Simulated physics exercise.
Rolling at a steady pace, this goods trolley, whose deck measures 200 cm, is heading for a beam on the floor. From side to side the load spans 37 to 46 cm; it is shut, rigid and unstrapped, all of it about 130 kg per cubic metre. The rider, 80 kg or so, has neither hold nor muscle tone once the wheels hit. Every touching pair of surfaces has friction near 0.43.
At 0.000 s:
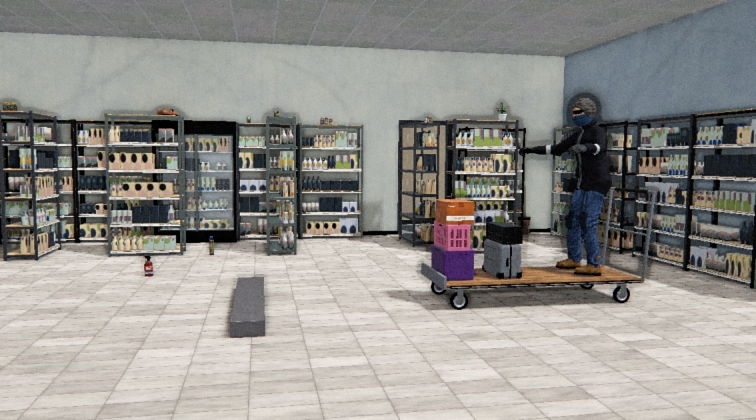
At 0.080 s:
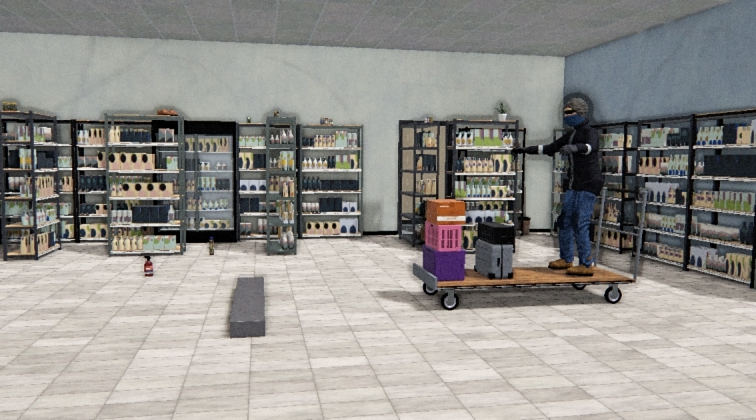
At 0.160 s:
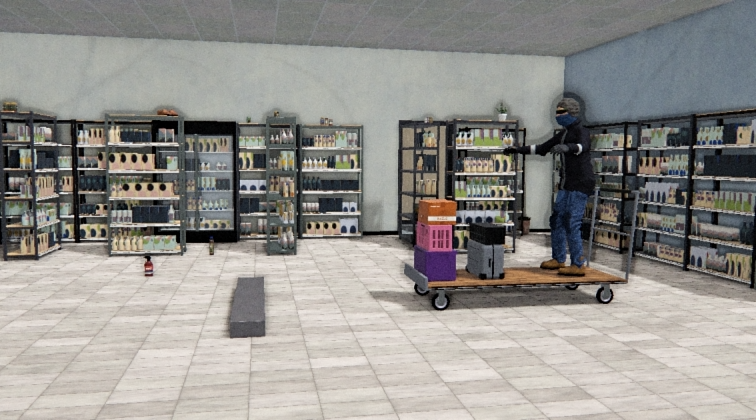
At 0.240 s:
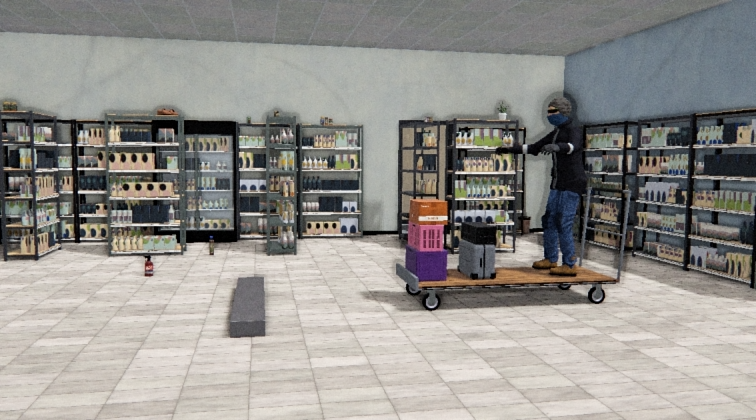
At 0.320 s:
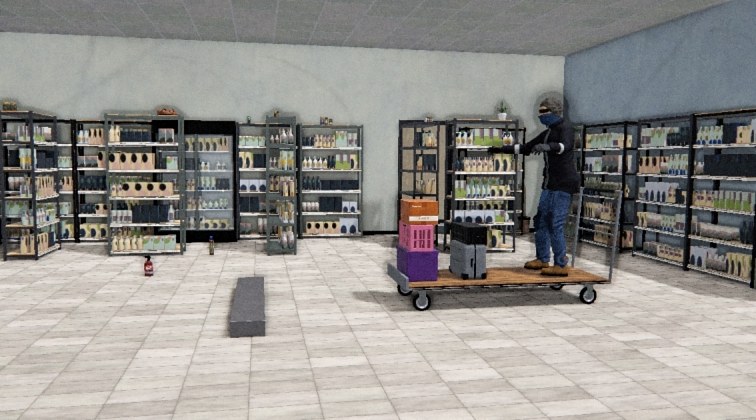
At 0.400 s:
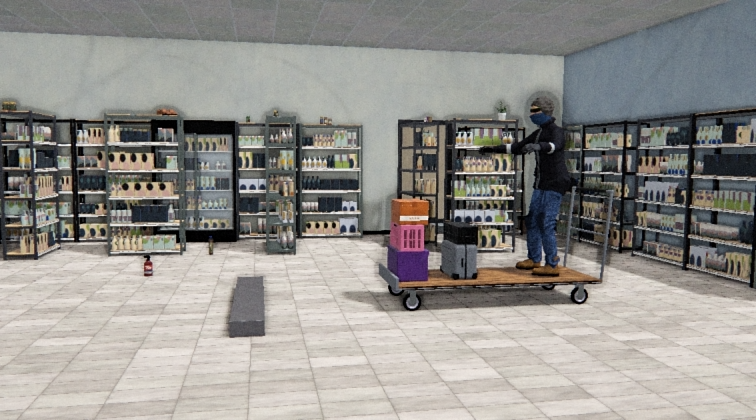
At the start, a figure in dark clothes and jeans stands with arms outstretched on a flat trolley, right of a grey beam on the tiled floor. The trolley then rolls slowly and steadily left, carrying the rider, stacked orange, pink and purple containers and a dark crate, narrowing the gap.
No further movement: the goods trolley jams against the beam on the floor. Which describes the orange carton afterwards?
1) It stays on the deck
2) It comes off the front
Option 2: It comes off the front.
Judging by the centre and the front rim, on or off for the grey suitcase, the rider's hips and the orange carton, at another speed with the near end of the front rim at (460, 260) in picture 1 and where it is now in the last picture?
In that case grey on, hips on, orange off.
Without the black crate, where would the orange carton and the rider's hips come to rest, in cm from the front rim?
I'd expect orange to end 50 cm out past the front rim and the hips to end 130 cm back from it.
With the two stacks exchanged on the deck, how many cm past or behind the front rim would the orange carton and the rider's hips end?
Swapped: Orange 150 cm past; hips 130 cm behind.
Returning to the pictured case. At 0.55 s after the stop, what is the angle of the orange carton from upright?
Roughly 50° off the vertical.
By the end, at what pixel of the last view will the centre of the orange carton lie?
(200, 293).
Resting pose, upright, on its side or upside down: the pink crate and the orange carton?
At rest: Pink on its side, orange on its side.
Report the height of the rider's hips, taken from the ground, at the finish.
The hips come to rest around 60 centimetres up.
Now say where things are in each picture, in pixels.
The first picture shows orange carton (454, 212), black crate (504, 233), rim corner (445, 286); 0 cm covered, 170 to go.
The second picture shows orange carton (446, 212), black crate (495, 233), rim corner (436, 286); 9 cm covered, 161 to go.
The third picture shows orange carton (437, 212), black crate (487, 233), rim corner (426, 286); 18 cm covered, 152 to go.
The fourth picture shows orange carton (428, 212), black crate (478, 233), rim corner (417, 286); 27 cm covered, 143 to go.
The fifth picture shows orange carton (419, 212), black crate (469, 233), rim corner (407, 287); 36 cm covered, 134 to go.
The sixth picture shows orange carton (409, 212), black crate (460, 233), rim corner (397, 287); 45 cm covered, 125 to go. Speed about 1.1 m/s.
Impact comes at 1.51 s.
After 1.76 s the orange carton is 2 cm behind the rim, tilted 15°, near (256, 212) in the last picture's view.
After 2.06 s the orange carton is 19 cm past the rim, tilted 50°, near (232, 221) in the last picture's view.
After 2.51 s the orange carton is 48 cm past the rim, tilted 105°, near (200, 293) in the last picture's view.
At rest, 4.2 s, past the rim, pink crate and orange carton; behind it, black crate, purple tote, grey suitcase and the rider's hips.
